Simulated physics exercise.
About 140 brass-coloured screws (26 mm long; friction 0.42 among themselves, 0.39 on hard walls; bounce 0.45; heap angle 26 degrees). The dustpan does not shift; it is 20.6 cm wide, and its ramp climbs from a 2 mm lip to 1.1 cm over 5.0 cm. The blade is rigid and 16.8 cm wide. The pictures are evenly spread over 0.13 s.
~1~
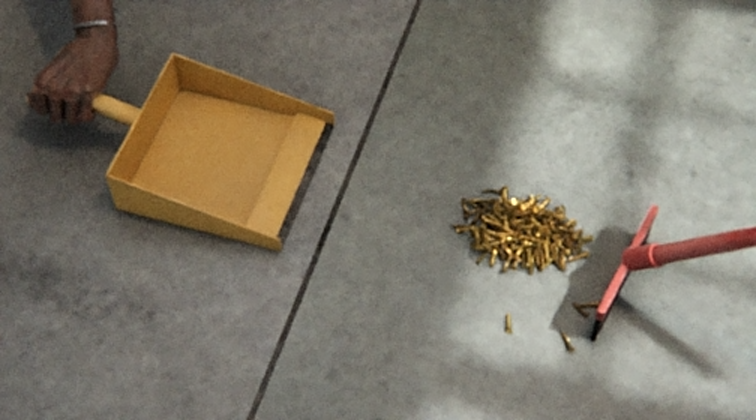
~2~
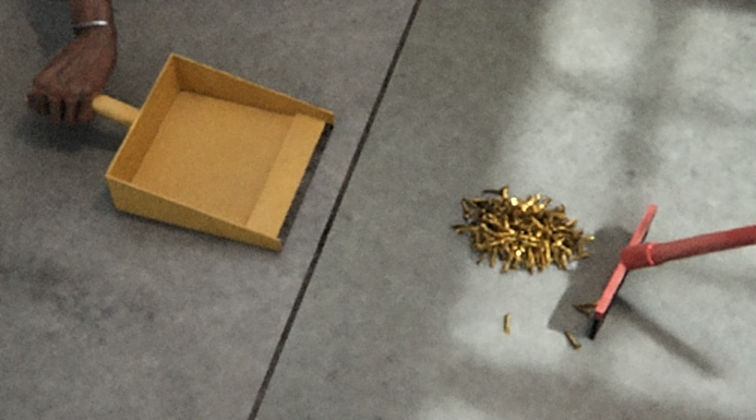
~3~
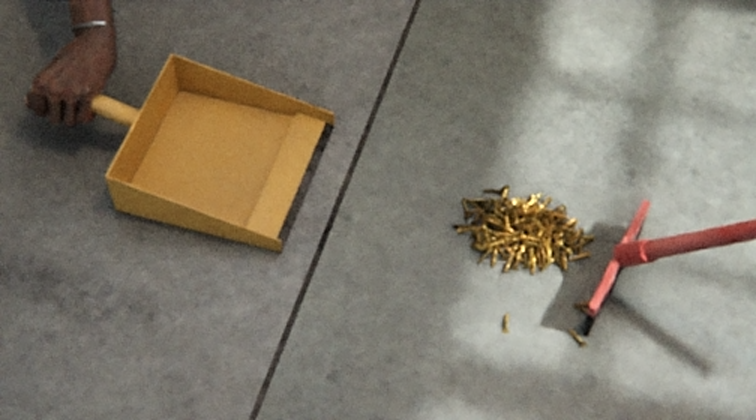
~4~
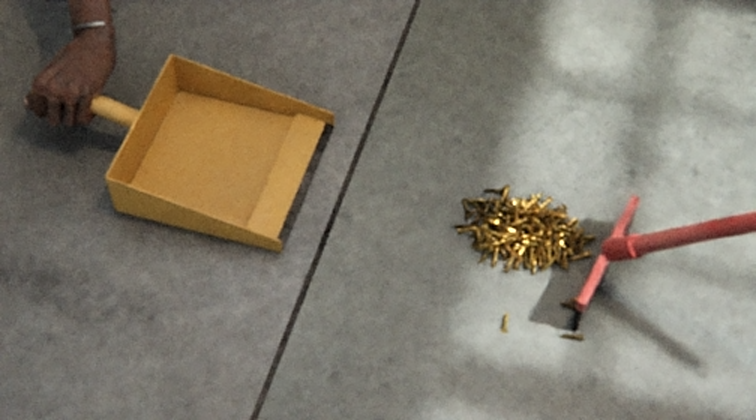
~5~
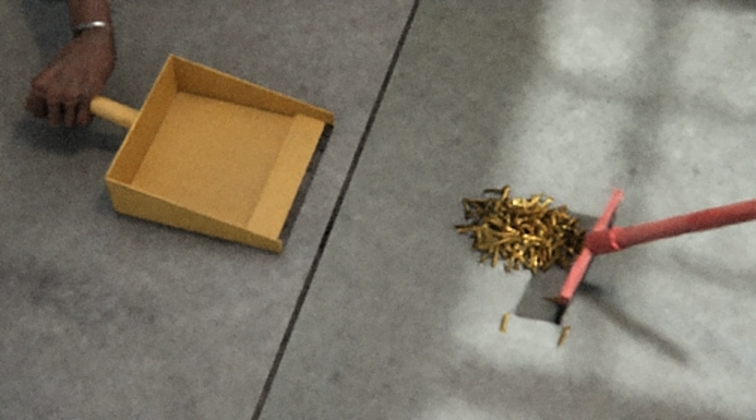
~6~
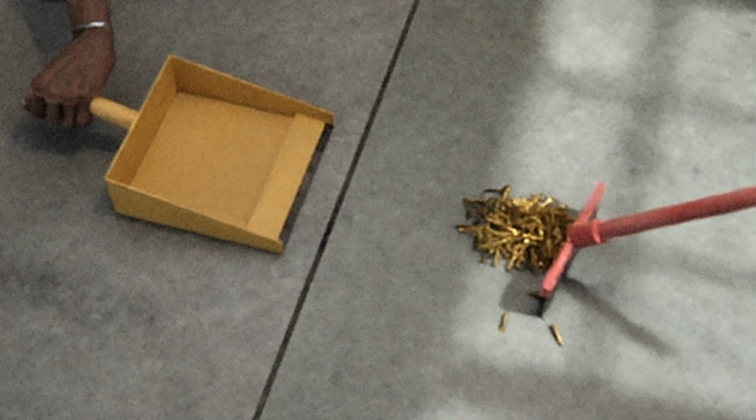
The video shows a hand holding a yellow dustpan still on a grey floor while a red-handled blade on the right moves slowly left, reaching the edge of a heap of brass-coloured screws and nudging some of them.
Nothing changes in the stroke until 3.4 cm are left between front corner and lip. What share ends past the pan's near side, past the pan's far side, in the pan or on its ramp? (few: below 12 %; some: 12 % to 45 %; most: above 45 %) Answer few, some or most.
Near side few, far side some, pan some.
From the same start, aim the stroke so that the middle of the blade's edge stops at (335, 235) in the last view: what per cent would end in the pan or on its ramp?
Some 25 per cent.
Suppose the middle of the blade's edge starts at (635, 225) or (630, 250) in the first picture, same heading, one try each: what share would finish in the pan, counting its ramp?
About 20 and 30 per cent.
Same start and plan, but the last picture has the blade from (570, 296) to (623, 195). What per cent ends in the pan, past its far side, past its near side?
Pan 10, far 35, near 0.
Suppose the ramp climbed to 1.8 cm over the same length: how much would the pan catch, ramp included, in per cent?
Then about 30 per cent.
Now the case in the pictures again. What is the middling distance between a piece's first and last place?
Roughly 28 cm.
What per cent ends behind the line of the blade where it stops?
Some 5 per cent.
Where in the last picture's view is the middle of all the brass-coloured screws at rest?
Near (323, 156).
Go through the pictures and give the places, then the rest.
In the first picture, blade from (601, 315) to (653, 213), moved 0.0 cm, 0 of the pieces shifted so far; middle of the pieces at (529, 234); pan at (214, 162).
In the second picture, blade from (599, 314) to (651, 212), moved 0.3 cm, 1 of the pieces shifted so far; middle of the pieces at (529, 233).
In the third picture, blade from (592, 311) to (645, 209), moved 1.2 cm, 2 of the pieces shifted so far; middle of the pieces at (530, 233).
In the fourth picture, blade from (581, 306) to (634, 204), moved 2.7 cm, 4 of the pieces shifted so far; middle of the pieces at (531, 233).
In the fifth picture, blade from (564, 299) to (617, 198), moved 4.9 cm, 4 of the pieces shifted so far; middle of the pieces at (531, 233).
In the sixth picture, blade from (546, 292) to (600, 191), moved 7.2 cm, 27 of the pieces shifted so far; middle of the pieces at (531, 232); pan at (213, 165).
Then, 0.17 s after the last picture, middle of the blade 19 cm from the lip; 0 % over the lip, far side 0 %, near side 0 %.
Then, 0.29 s after the last picture, middle of the blade 9 cm from the lip; 0 % over the lip, far side 10 %, near side 0 %.
Then, 0.53 s after the last picture, middle of the blade 5 cm from the lip; 35 % over the lip, far side 20 %, near side 5 %.
In the end, near side 5 %, far side 20 %, pan 35 %, in front of the lip or behind the blade 45 %.
